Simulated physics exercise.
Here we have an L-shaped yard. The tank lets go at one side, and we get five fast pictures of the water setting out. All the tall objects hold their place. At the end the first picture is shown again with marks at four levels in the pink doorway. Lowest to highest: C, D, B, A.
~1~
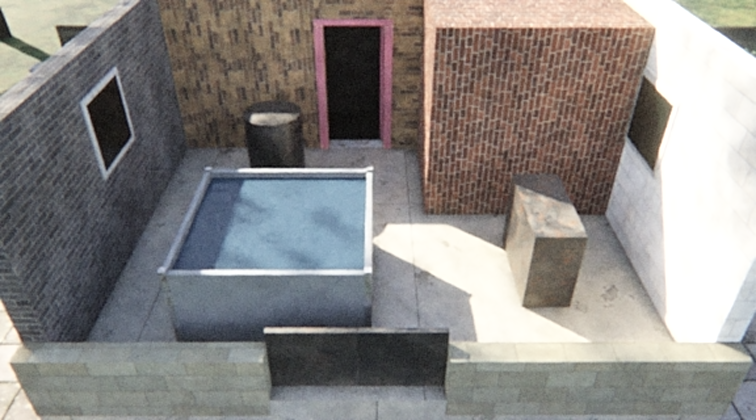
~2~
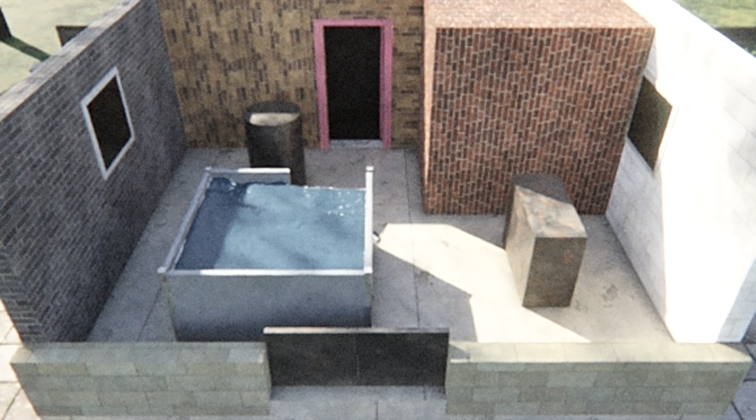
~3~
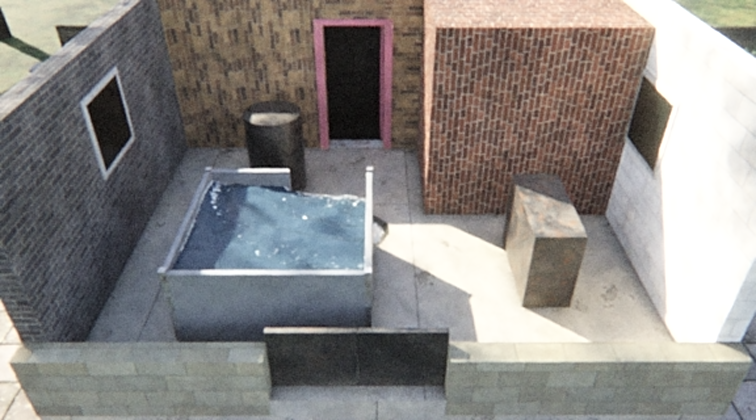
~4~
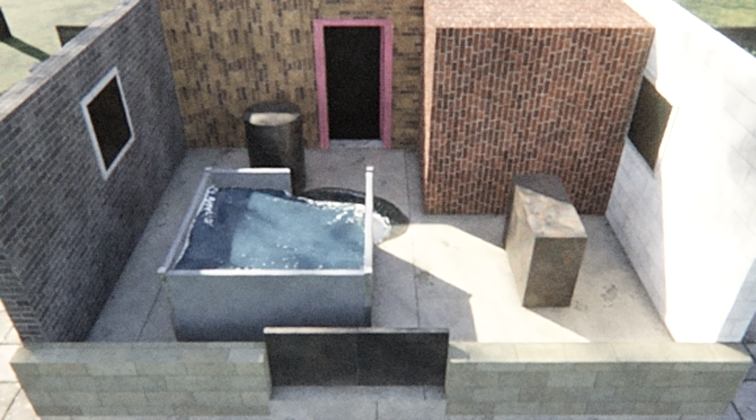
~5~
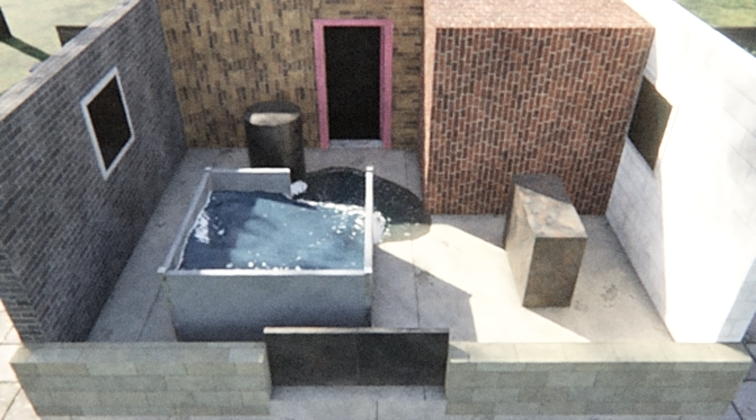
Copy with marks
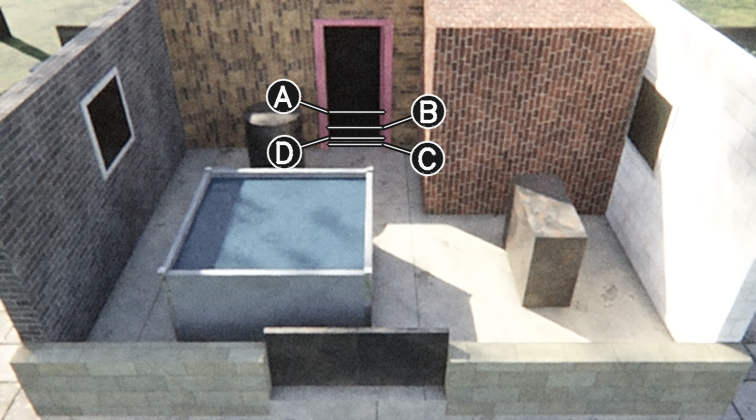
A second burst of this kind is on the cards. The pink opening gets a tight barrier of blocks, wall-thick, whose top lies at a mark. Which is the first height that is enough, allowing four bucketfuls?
Height A just does it.
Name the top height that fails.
Here it is height B.
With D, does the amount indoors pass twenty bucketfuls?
Yes, clearly.
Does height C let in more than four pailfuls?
Yes, it does.
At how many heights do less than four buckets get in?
One.
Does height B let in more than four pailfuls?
Yes, that goes wrong.
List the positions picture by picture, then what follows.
Water in the tank at rest, its middle at (279, 221); foot of the pink doorway at (356, 148); shut gate at (357, 338), in the first picture.
Water covers 2 % of the ground, its front hidden from here, in the second picture.
Water covers 4 % of the ground, its front hidden from here, in the third picture.
Front seen at (398, 220), 9 % of the ground wet, in the fourth picture.
Front seen at (353, 170), 16 % of the ground wet, in the fifth picture.
On the marked copy, A at (355, 112); B at (356, 127); C at (356, 144); D at (356, 138); from the bottom up C, D, B, A.
If A is chosen, a splash gets over, under a bucket.
If B is chosen, about 14 bucketfuls get in.
If C is chosen, dozens of bucketfuls pour in.
If D is chosen, dozens of bucketfuls pour in.
